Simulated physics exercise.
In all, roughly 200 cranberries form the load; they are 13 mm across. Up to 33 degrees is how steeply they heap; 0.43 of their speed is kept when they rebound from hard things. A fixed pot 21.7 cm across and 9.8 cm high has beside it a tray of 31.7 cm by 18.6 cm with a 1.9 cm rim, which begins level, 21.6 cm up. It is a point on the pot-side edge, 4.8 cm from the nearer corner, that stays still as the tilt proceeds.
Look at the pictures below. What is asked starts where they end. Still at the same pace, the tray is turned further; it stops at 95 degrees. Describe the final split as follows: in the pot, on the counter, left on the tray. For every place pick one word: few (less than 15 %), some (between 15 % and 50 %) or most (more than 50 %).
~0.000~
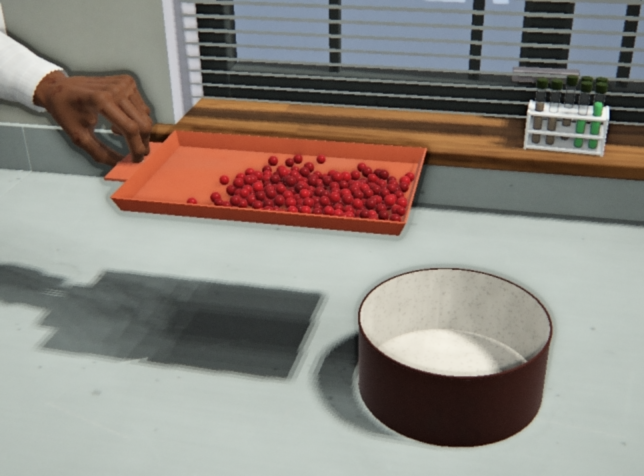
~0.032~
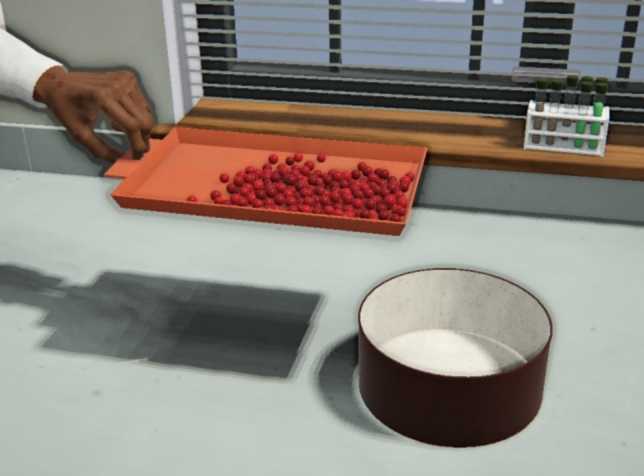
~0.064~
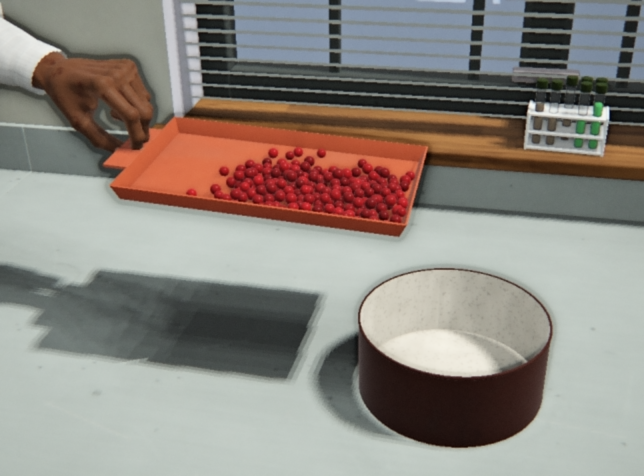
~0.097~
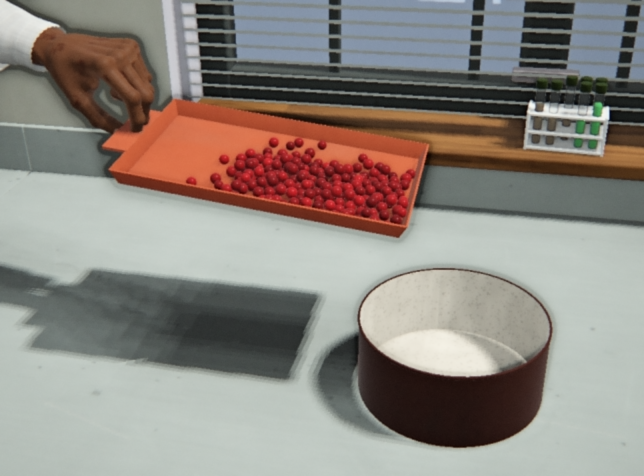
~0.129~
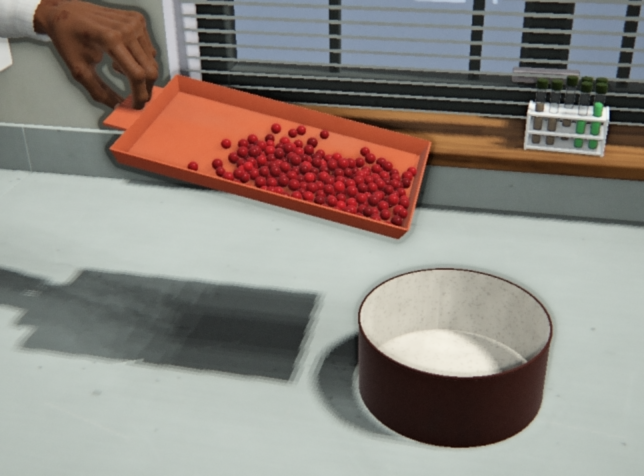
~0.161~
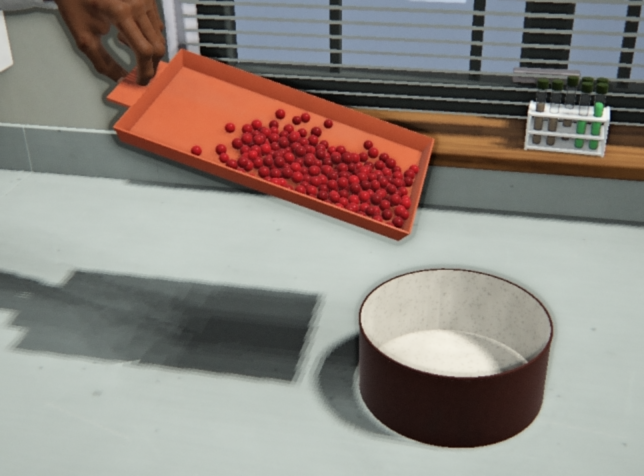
Pot gets most, counter gets few, tray gets few.
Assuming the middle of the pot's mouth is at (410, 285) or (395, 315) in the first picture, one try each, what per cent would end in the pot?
Close to 45 in a hundred, then close to 75 in a hundred.
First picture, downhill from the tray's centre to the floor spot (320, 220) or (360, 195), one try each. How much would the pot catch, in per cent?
That would be close to 65 per cent and then close to 80 per cent.
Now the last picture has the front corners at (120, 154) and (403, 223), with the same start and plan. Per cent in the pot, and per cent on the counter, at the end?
That works out as pot 95 and counter 5.
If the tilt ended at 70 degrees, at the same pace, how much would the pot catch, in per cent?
In that case, near 75 percent.
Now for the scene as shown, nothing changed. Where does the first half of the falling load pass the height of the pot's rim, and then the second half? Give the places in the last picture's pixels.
Early: About (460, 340); late: About (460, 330).
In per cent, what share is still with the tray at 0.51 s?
90 %, give or take.
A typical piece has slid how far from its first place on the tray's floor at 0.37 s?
About 1 cm.
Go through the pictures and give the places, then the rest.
The first frame shows tray tilt 0 degrees, front corners at (119, 195) and (399, 219); middle of the pieces at (319, 194); pot at (454, 317).
The second frame shows tray tilt 1 degrees, front corners at (119, 192) and (400, 220); middle of the pieces at (319, 193).
The third frame shows tray tilt 3 degrees, front corners at (119, 183) and (400, 221), lowest corner right front; middle of the pieces at (319, 190).
The fourth frame shows tray tilt 7 degrees, front corners at (118, 167) and (401, 222), lowest corner right front; middle of the pieces at (320, 184).
The fifth frame shows tray tilt 13 degrees, front corners at (119, 147) and (402, 224), lowest corner right front; middle of the pieces at (322, 177).
The sixth frame shows tray tilt 19 degrees, front corners at (123, 126) and (404, 227), lowest corner right front; middle of the pieces at (325, 170); pot at (455, 318). Its pace works out near 190 degrees a second.
After 0.37 s, tilt 58 degrees; the tray holds 100 %, the pot 0 %.
Then, at 0.51 s, tilt 85 degrees; the tray holds 90 %, the pot 0 %.
After 0.77 s, tilt 95 degrees; the tray holds 0 %, the pot 90 %.
In the end, at 1.4 s, pot 95 %, counter 5 %, tray 0 %.
